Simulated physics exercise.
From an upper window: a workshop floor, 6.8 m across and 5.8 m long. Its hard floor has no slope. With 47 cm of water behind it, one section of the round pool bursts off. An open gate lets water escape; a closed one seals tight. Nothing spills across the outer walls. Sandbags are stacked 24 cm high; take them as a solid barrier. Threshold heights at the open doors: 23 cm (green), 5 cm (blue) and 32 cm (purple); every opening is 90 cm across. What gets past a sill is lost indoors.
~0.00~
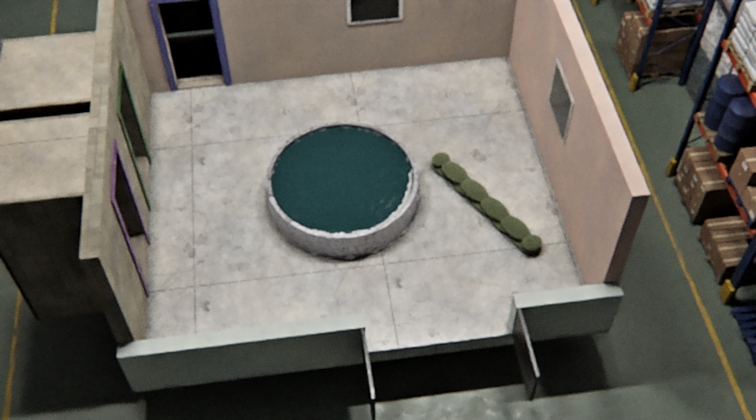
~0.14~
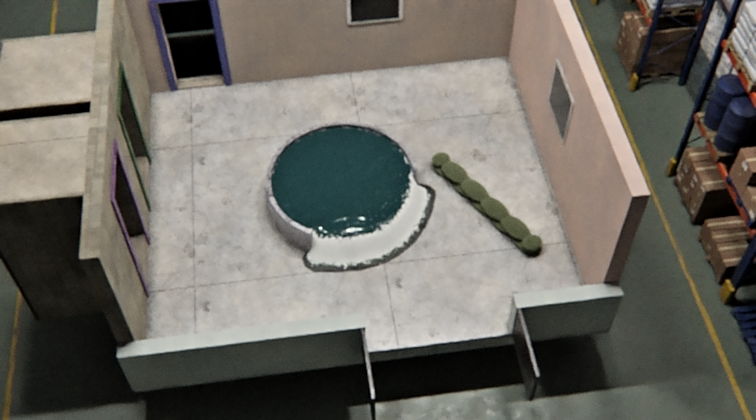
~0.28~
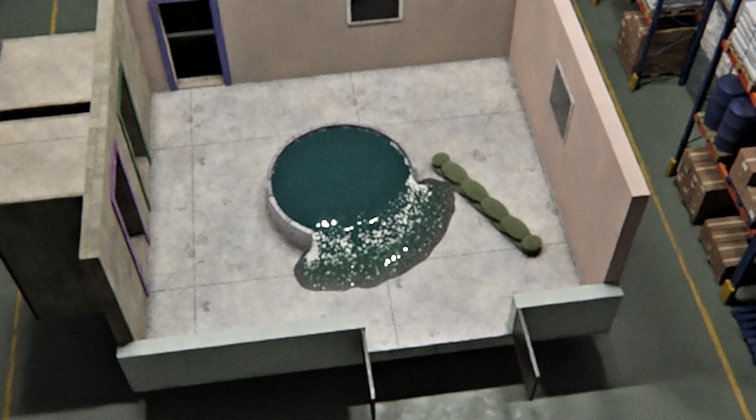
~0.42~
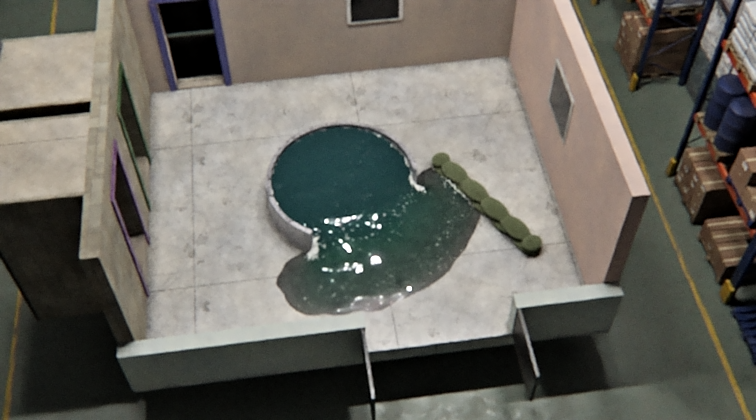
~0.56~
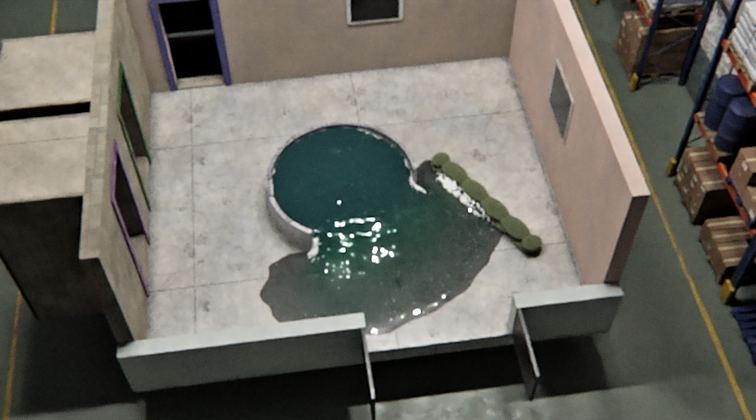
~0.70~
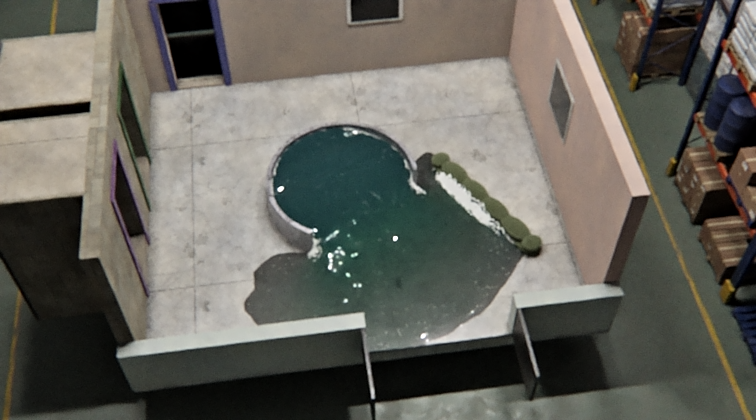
Workshop floor seen from above, a round pool's front wall bursting and dark green water spreading out to a row of sandbags.
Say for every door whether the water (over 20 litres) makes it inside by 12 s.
Within that time: At the green door it does not reach the limit; at the blue door it stays under the limit; at the purple door it keeps below the limit.
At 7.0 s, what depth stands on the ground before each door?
In cm: Green 2, blue 1, purple 3.
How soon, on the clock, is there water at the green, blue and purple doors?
Green 4.0 s, blue 7.0 s, purple 2.8 s.
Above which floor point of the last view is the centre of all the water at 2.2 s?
Near (388, 245).
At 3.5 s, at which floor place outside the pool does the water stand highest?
At about (563, 313).
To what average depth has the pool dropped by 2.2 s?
Some 17 cm.
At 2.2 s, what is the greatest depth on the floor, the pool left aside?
Roughly 32 cm.
After 1.4 s water covers 25 % of the floor and is deepest (20 cm) near (341, 341); green door not reached, blue door not reached, purple door not reached.
After 2.2 s water covers 30 % of the floor and is deepest (32 cm) near (586, 310); green door not reached, blue door not reached, purple door not reached.
After 3.5 s water covers 45 % of the floor and is deepest (22 cm) near (563, 313); green door not reached, blue door not reached, purple door 5 cm at the sill, 0 L in.
After 7.0 s water covers 80 % of the floor and is deepest (6 cm) near (528, 317); green door 2 cm at the sill, 0 L in, blue door not reached, purple door 3 cm at the sill, 0 L in.
After 12.0 s water covers 90 % of the floor and is deepest (5 cm) near (151, 157); green door 1 cm at the sill, 0 L in, blue door 3 cm at the sill, 0 L in, purple door 2 cm at the sill, 0 L in.
